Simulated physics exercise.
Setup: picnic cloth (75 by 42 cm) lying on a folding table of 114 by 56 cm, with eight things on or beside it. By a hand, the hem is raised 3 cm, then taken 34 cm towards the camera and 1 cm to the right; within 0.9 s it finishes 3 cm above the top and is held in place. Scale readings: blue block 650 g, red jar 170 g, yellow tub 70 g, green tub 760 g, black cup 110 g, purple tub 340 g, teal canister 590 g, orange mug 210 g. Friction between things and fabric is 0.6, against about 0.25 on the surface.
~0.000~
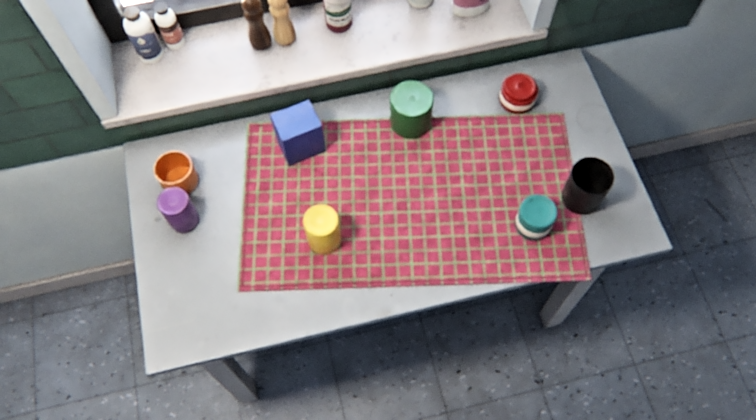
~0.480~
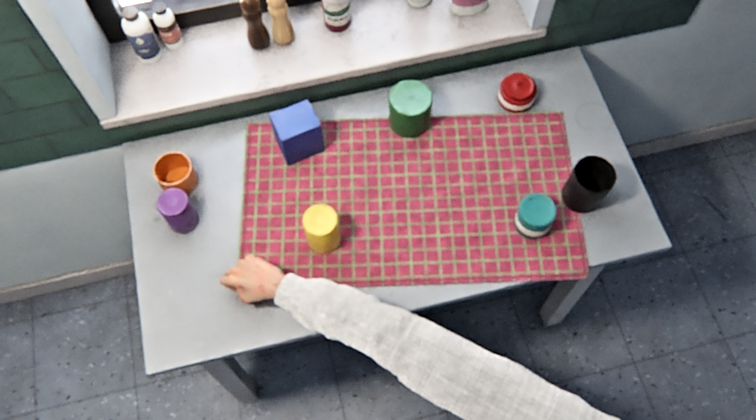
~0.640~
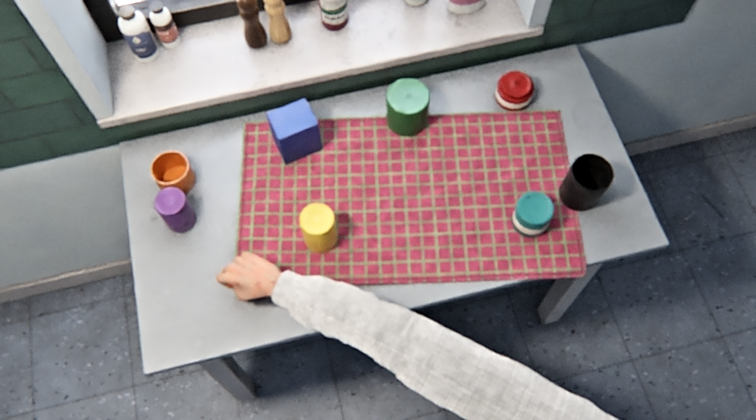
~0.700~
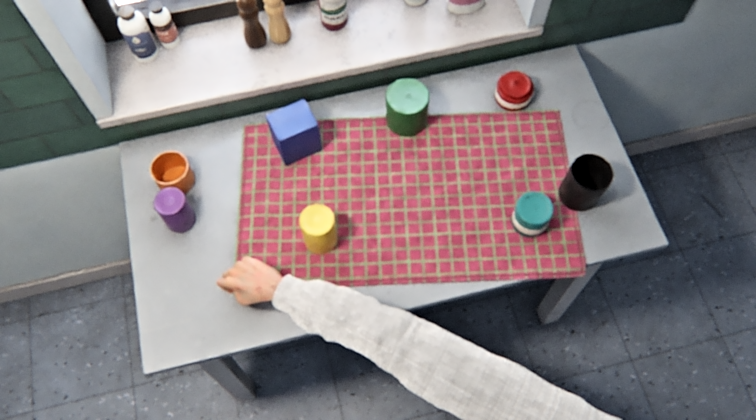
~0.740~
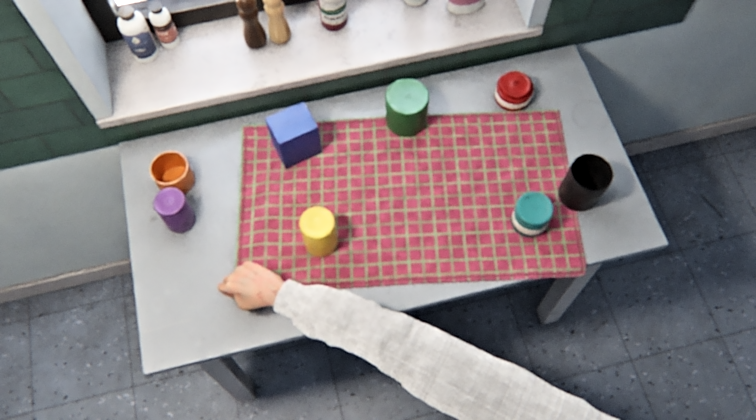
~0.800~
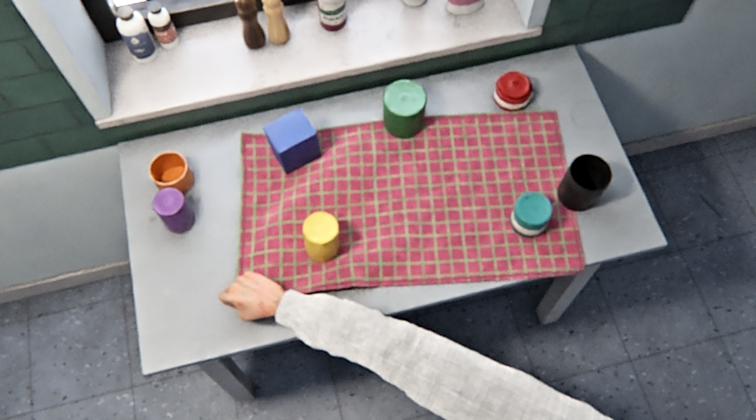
A hand grips the picnic cloth's near left corner and pulls it slightly nearer.
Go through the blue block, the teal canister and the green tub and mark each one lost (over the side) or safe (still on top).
Marks: Blue block safe, teal canister safe, green tub safe.
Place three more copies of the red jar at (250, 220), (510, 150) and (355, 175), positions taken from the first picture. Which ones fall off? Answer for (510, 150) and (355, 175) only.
The first one survives on top, and the other survives on top.
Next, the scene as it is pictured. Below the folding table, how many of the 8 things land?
1 of them.
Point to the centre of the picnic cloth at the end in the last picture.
Close to (382, 284) in pixels.
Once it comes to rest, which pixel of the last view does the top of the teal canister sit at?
Near (512, 246).
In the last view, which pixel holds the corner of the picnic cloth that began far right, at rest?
Look around (481, 137) in the last picture - that's where it comes to rest.
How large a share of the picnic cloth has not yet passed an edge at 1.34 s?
Around 75 percent.
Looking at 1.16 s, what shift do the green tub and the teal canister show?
Green tub 15 cm, teal canister 4 cm.
After 1.0 s, 95 % of the picnic cloth is still over the top; blue block 8 cm off its start, green tub 6 cm off its start, yellow tub 9 cm off its start.
After 1.2 s, 85 % of the picnic cloth is still over the top; blue block 17 cm off its start, green tub 15 cm off its start, teal canister 3 cm off its start.
After 1.3 s, 75 % of the picnic cloth is still over the top; blue block 26 cm off its start at (258, 227), green tub 22 cm off its start at (354, 169), teal canister 6 cm off its start at (520, 231).
After 1.5 s, 65 % of the picnic cloth is still over the top; blue block 31 cm off its start, green tub 26 cm off its start, teal canister 9 cm off its start.
After 3.1 s, 65 % of the picnic cloth is still over the top; blue block 31 cm off its start at (249, 249), green tub 27 cm off its start at (344, 187), teal canister 10 cm off its start at (512, 246), yellow tub over the edge.
